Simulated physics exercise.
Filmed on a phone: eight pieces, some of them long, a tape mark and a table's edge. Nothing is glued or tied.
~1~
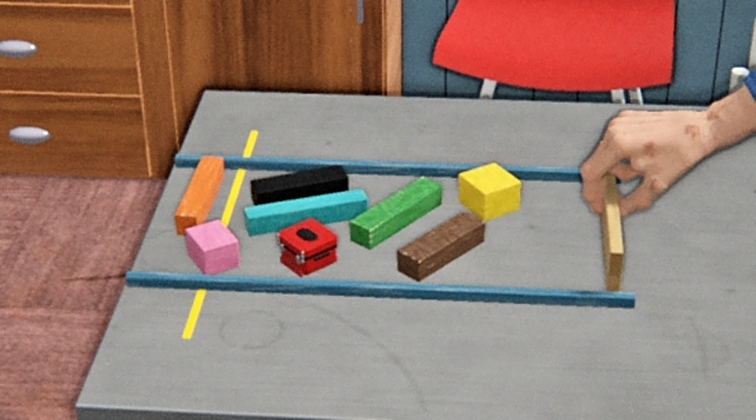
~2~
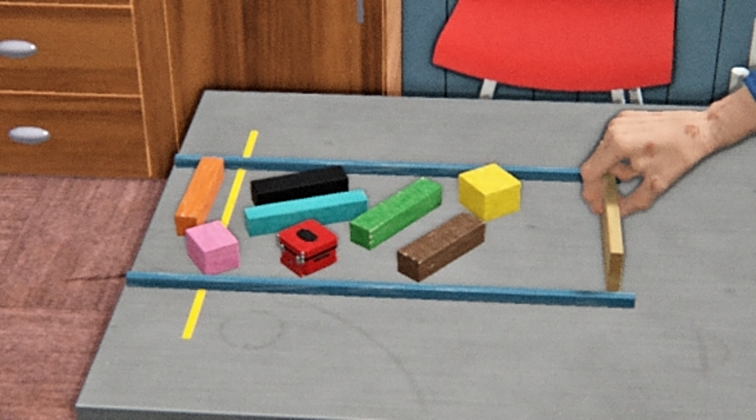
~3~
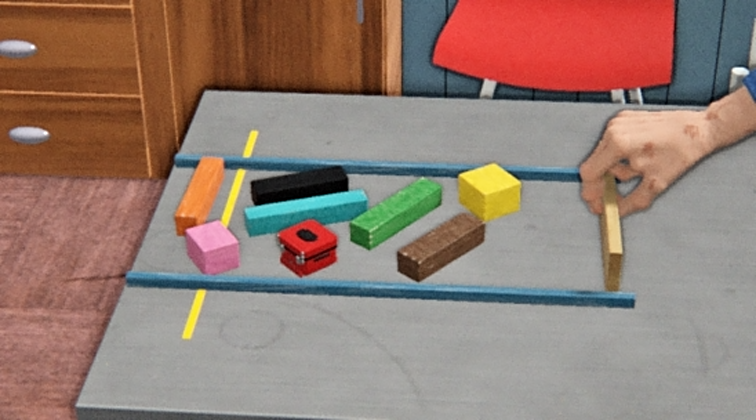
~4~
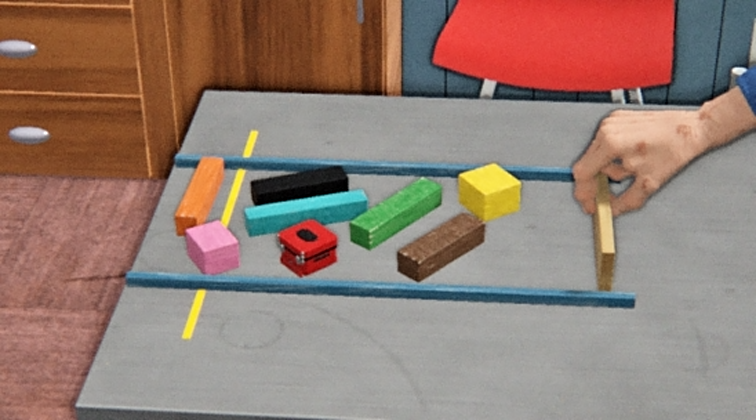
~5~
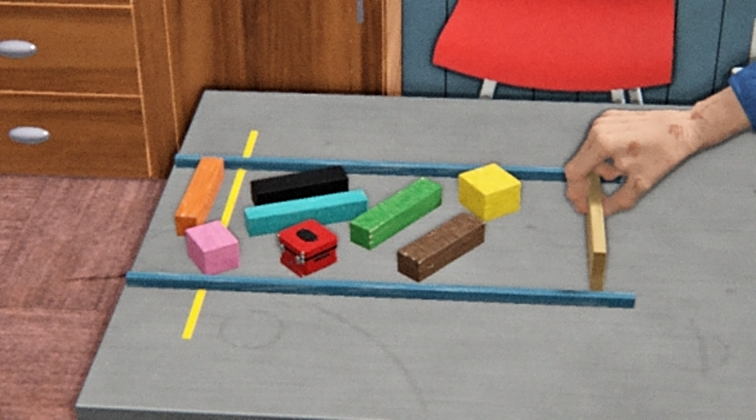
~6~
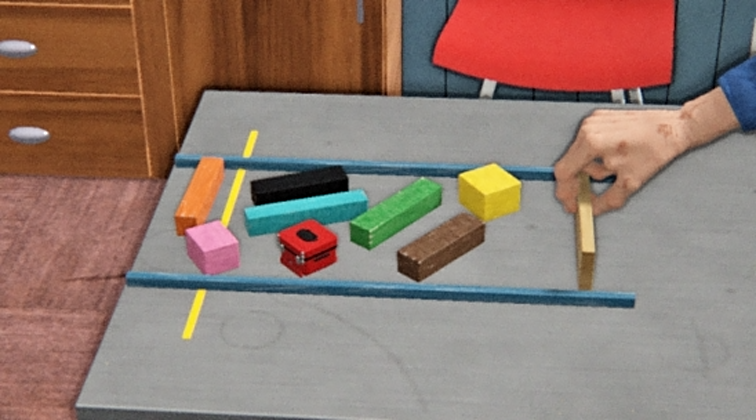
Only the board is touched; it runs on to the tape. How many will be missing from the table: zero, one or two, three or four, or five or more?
Outcome: The number that fall off is three or four.
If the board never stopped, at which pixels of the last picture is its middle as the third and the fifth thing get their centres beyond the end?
First at (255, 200), next at (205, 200).
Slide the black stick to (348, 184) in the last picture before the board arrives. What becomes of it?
From there it is lost.
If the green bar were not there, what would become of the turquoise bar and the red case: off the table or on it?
The turquoise bar is kept, the red case is kept.
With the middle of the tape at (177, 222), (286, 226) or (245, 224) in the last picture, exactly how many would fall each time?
Try by try, 6, 1 and 3.
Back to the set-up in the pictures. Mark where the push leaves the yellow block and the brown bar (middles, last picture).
About (214, 175), and the other about (201, 241).
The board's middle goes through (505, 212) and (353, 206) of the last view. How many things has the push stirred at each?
First 1, then 7.
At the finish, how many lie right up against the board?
The number is 2.
Soon after, none off yet; orange bar at rest near (200, 196); pink block at rest near (212, 248); black stick at rest near (300, 188).
In the end, the number that fall off is three or four; gone, turquoise bar, black stick, pink block and orange bar.
